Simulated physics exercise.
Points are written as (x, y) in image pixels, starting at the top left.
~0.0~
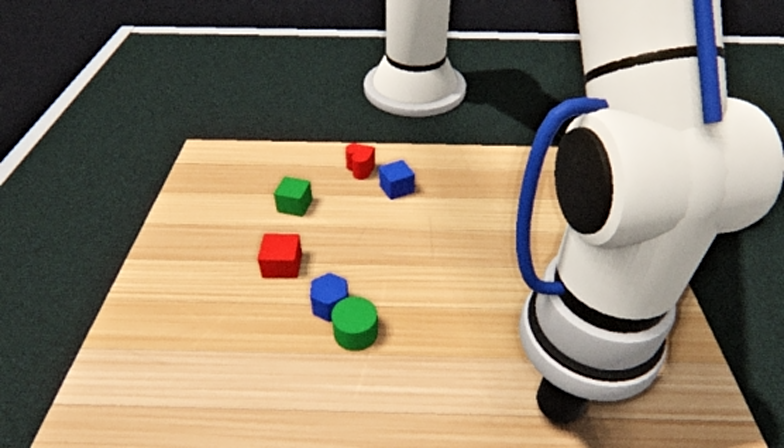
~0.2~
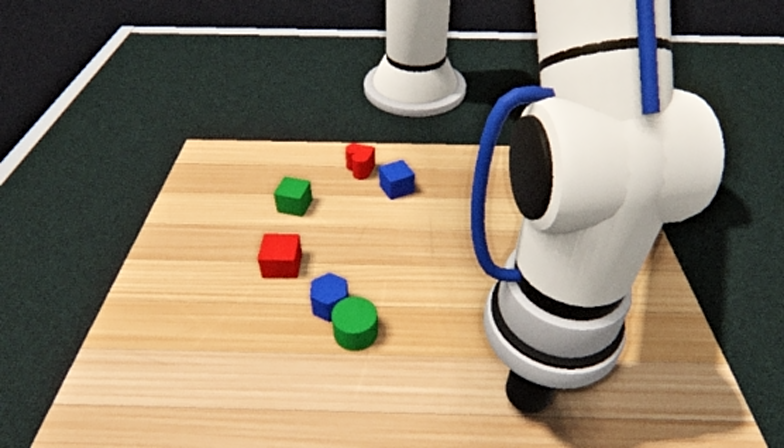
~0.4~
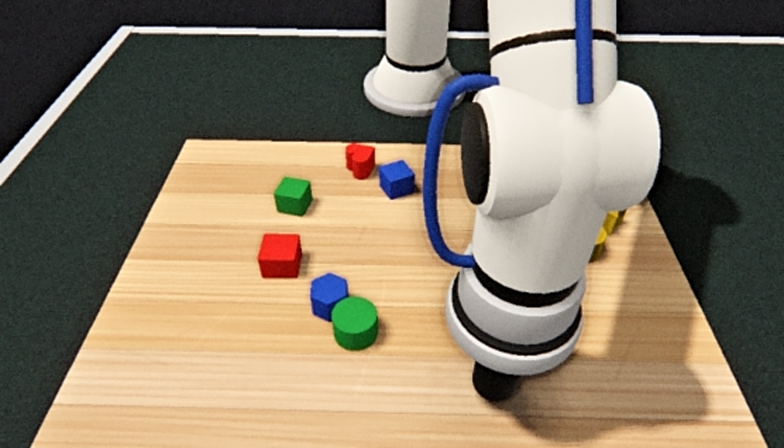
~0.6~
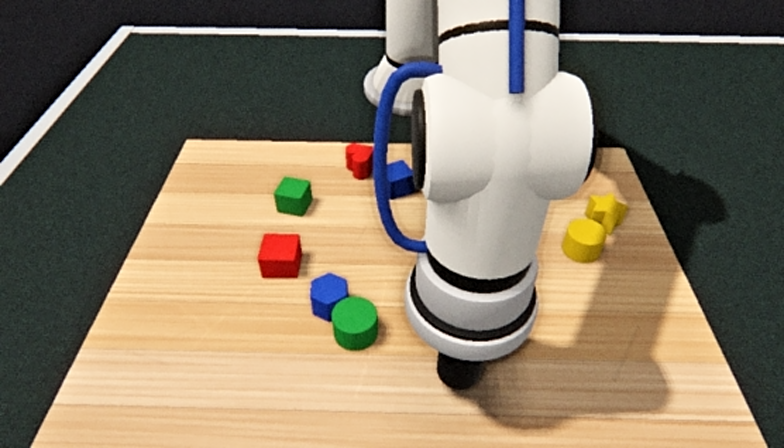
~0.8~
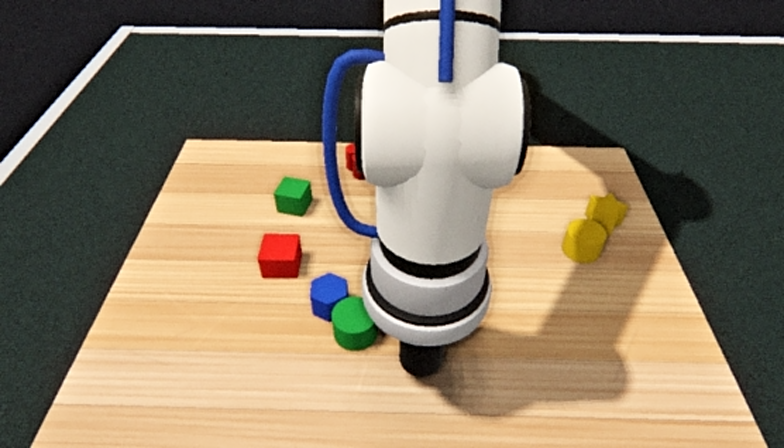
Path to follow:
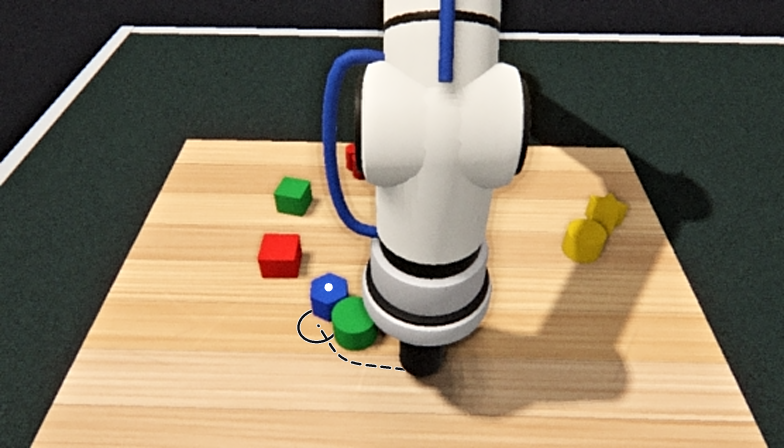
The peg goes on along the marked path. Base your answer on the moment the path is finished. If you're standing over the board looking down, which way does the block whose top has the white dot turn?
The block spins anticlockwise.
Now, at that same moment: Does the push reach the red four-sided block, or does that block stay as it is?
Answer: Unmoved.
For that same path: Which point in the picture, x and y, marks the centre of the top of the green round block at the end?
My best guess is (341, 279).
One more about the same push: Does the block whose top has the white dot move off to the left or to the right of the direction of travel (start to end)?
It will end up to the right.
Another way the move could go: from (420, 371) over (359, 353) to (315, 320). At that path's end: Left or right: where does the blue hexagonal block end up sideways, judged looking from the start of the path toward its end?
Heads right.
The drawn path runs from (420, 371) via (377, 366) and (338, 355), ending at (318, 325); the dot is on the blue hexagonal block.
What follows on the original path. One third of the way, peg at (377, 355); nothing pushed yet.
Two thirds of the way, peg at (337, 343); blue hexagonal block at (324, 271), turned 20° anticlockwise; green round block at (340, 300).
At the end, peg at (317, 314); red four-sided block not moved; blue hexagonal block at (324, 252), turned 75° anticlockwise; green round block at (341, 279).
